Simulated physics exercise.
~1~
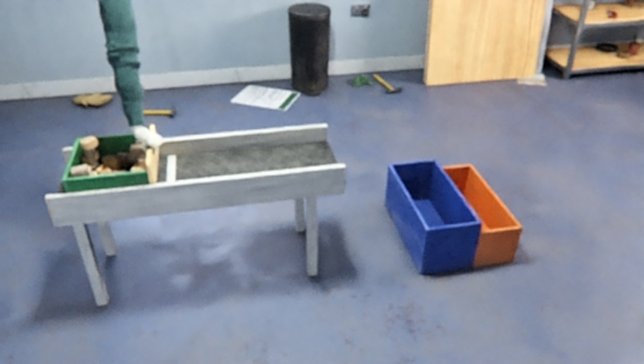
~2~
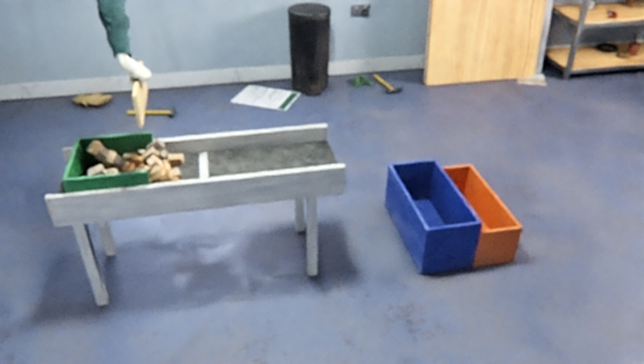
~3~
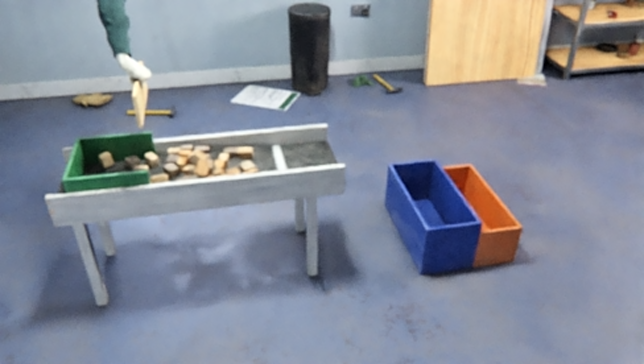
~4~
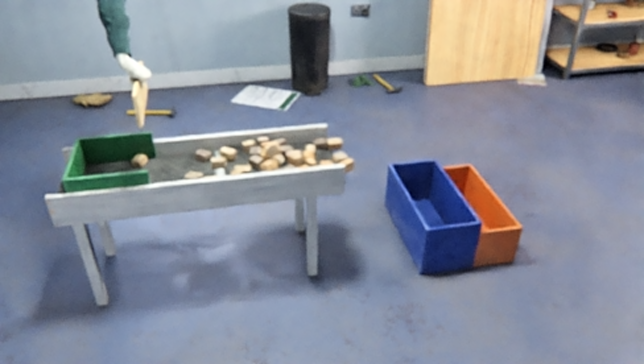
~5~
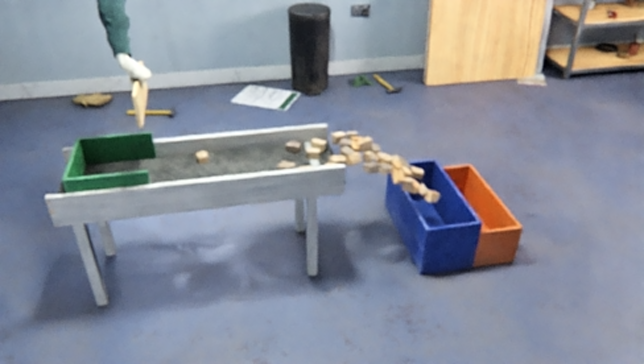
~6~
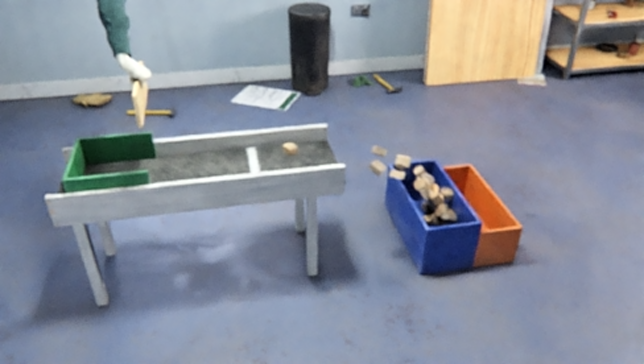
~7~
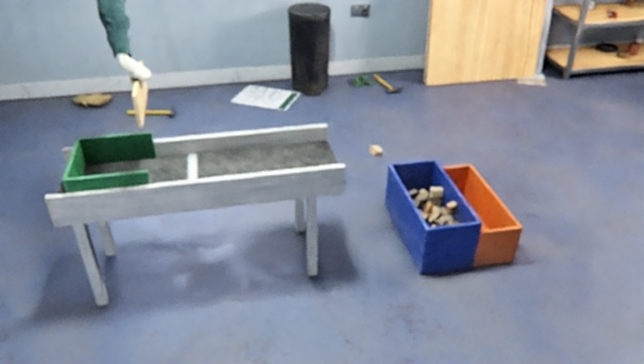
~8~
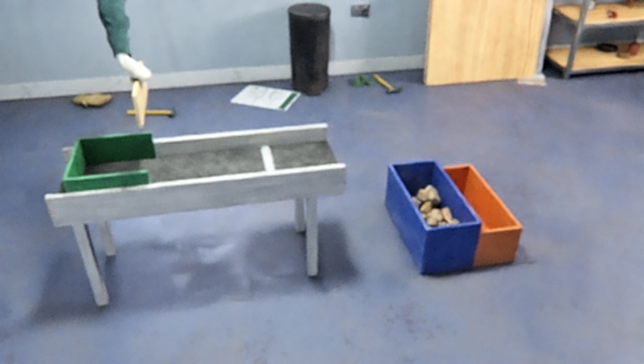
Wooden blocks riding a striped conveyor from a green pen after a gloved hand lifts the gate, all landing in a blue tub.
